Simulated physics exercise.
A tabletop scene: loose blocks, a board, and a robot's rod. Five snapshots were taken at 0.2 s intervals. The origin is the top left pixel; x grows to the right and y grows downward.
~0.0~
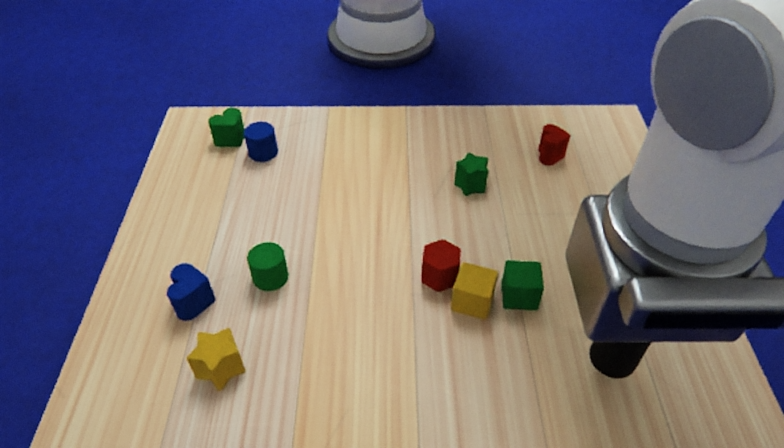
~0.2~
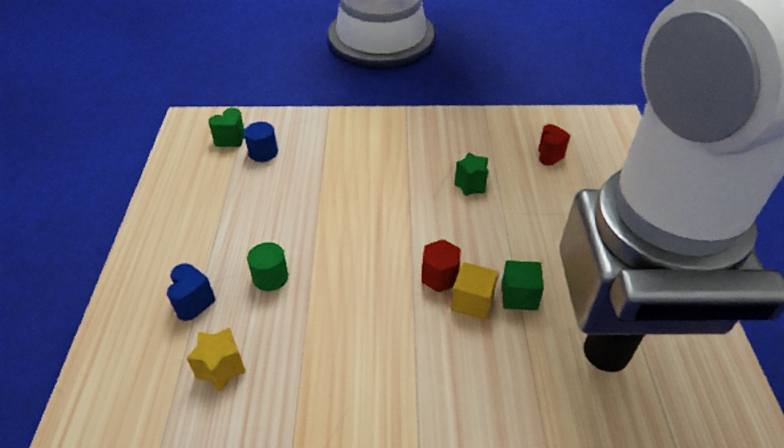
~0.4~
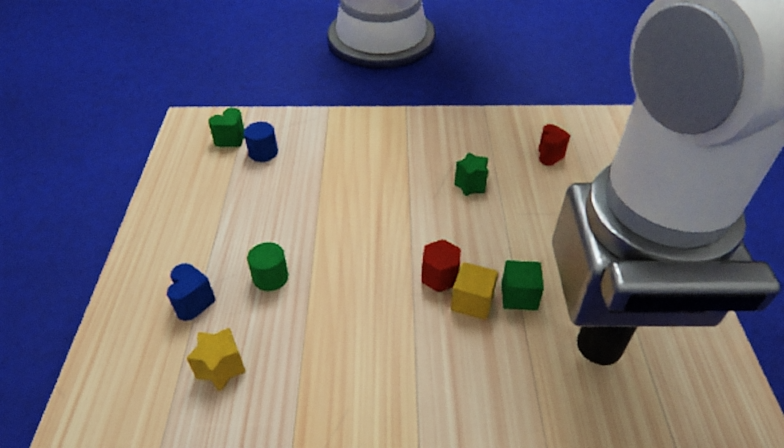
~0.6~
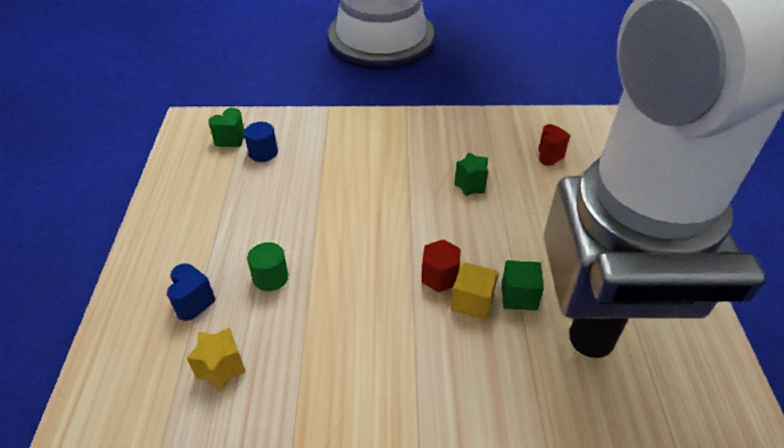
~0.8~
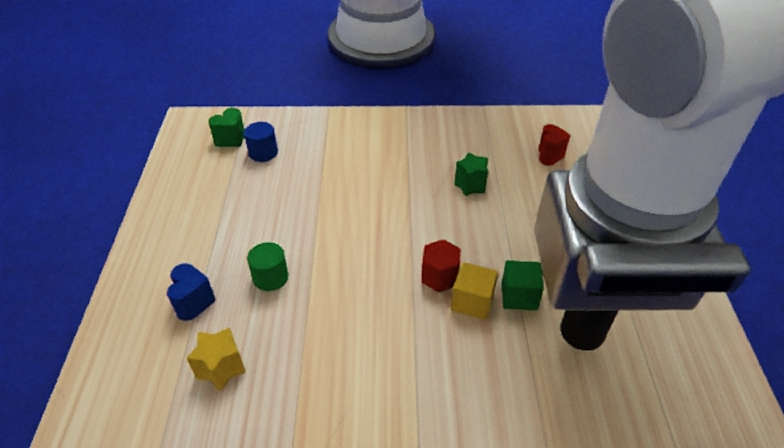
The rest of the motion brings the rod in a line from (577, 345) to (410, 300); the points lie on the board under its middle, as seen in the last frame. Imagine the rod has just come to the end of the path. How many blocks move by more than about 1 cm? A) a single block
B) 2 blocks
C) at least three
Choice B: 2 blocks.
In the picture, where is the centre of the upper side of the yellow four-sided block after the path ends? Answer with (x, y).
Near (415, 248).
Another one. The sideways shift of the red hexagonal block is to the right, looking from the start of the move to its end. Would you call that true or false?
This is true.
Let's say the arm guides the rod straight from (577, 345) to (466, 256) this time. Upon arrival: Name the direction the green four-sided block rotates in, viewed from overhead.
Its spin: Anticlockwise.
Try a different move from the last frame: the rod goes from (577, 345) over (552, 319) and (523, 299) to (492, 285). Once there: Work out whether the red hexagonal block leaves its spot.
It is shifted.
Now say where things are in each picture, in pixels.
Rod tip (612, 359); block tops, red hexagonal block (442, 254); yellow four-sided block (476, 279); green four-sided block (525, 274), in the first picture.
Rod (606, 352); blocks unchanged, in the second picture.
Rod (599, 346); blocks unchanged, in the third picture.
Rod (591, 339); blocks unchanged, in the fourth picture.
Rod (582, 332); red hexagonal block (442, 254); yellow four-sided block (476, 279); green four-sided block (525, 274), in the fifth picture.
On the path given first. One third of the way, rod (522, 316); nothing pushed yet.
Two thirds of the way, rod (464, 301); red hexagonal block (429, 238); yellow four-sided block (448, 263), turned 50° clockwise.
At the end, rod (410, 287); red hexagonal block (419, 221), turned 40° clockwise; yellow four-sided block (415, 248), turned 85° clockwise; green four-sided block in place.
